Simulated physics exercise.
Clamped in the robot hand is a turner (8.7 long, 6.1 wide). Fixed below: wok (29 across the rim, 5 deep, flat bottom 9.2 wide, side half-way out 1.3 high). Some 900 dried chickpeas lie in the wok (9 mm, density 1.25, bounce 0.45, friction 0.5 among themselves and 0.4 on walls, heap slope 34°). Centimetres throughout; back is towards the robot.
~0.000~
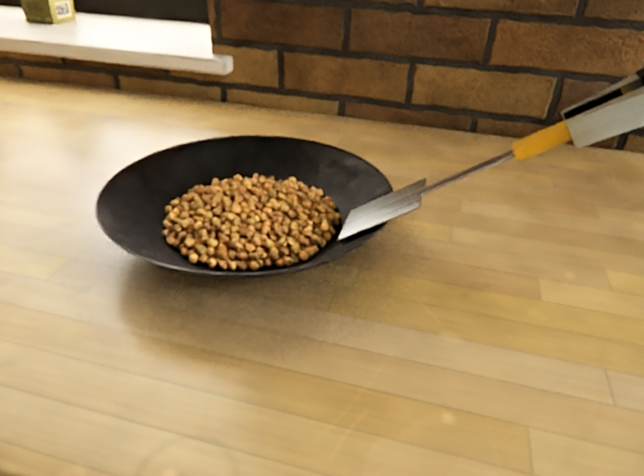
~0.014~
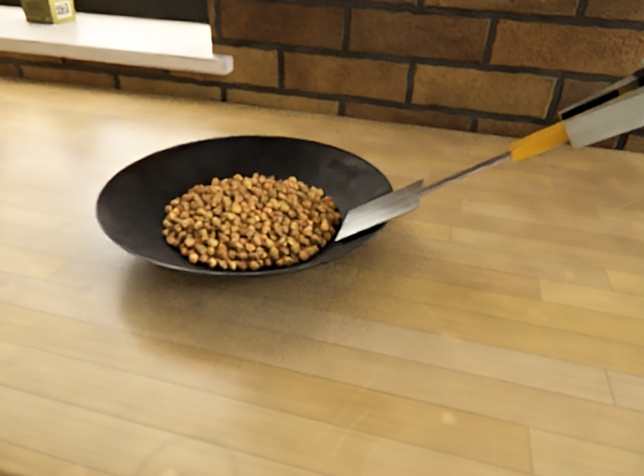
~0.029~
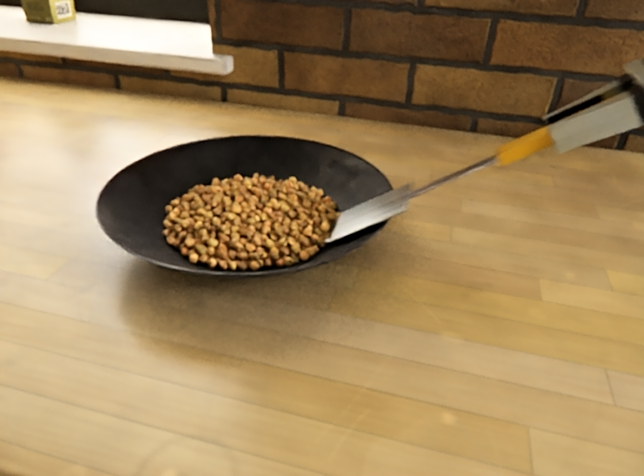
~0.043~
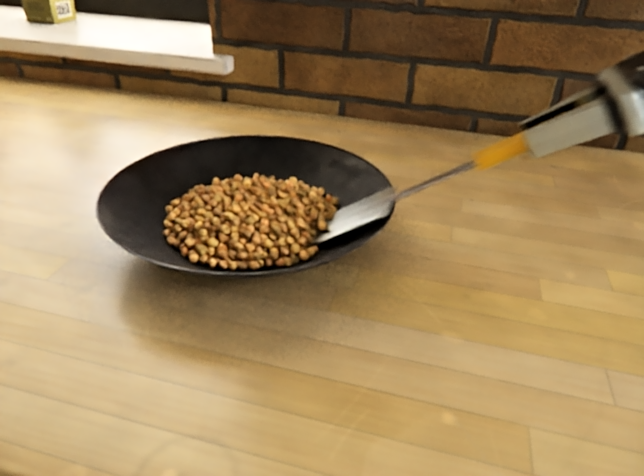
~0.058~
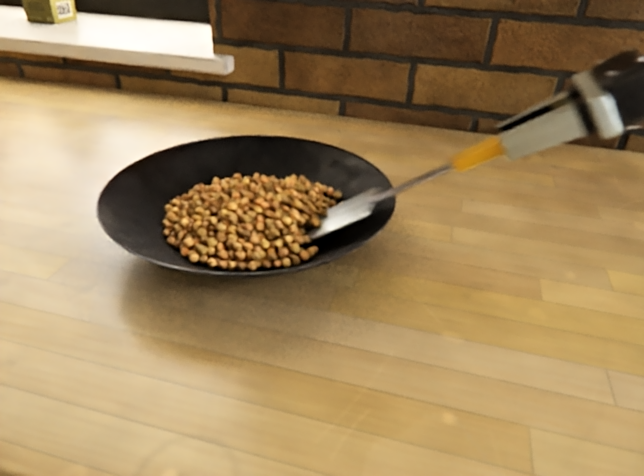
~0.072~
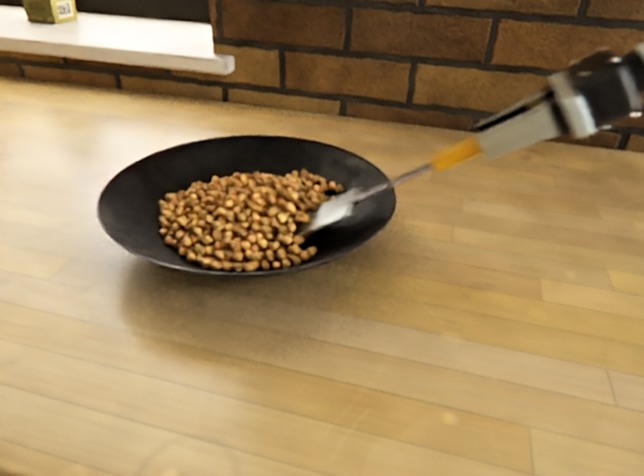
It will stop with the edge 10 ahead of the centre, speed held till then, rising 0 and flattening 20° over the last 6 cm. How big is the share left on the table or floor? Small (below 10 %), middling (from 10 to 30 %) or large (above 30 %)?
On the table or floor the share is middling, from 10 to 30 %.
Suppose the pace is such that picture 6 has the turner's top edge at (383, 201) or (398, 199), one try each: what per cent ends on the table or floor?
About 10 and 5 per cent.
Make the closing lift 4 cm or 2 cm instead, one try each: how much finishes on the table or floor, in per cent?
Some 25 and 25 per cent.
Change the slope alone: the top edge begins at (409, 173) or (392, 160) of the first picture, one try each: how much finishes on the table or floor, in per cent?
Some 20 and 25 per cent.
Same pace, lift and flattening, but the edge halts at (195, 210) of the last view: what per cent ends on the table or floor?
About 0 per cent.
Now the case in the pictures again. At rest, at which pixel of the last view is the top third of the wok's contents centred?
At about (169, 191).
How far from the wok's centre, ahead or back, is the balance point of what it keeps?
Roughly 3.5 cm ahead.
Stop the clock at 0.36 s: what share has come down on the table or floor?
Roughly 15 per cent.
By 0.11 s, sloping 35°, highest piece 7 above the table; 900 in the wok.
By 0.14 s, sloping 30°, highest piece 7 above the table; 900 in the wok.
By 0.36 s, sloping 15°, highest piece 6 above the table; 736 in the wok, 138 on the table or floor, 26 on the blade or in flight.
By 1.41 s, sloping 15°, highest piece 6 above the table; 735 in the wok, 165 on the table or floor.
Final count, 735 in the wok, 165 on the table or floor. That is 18 % on the table or floor.
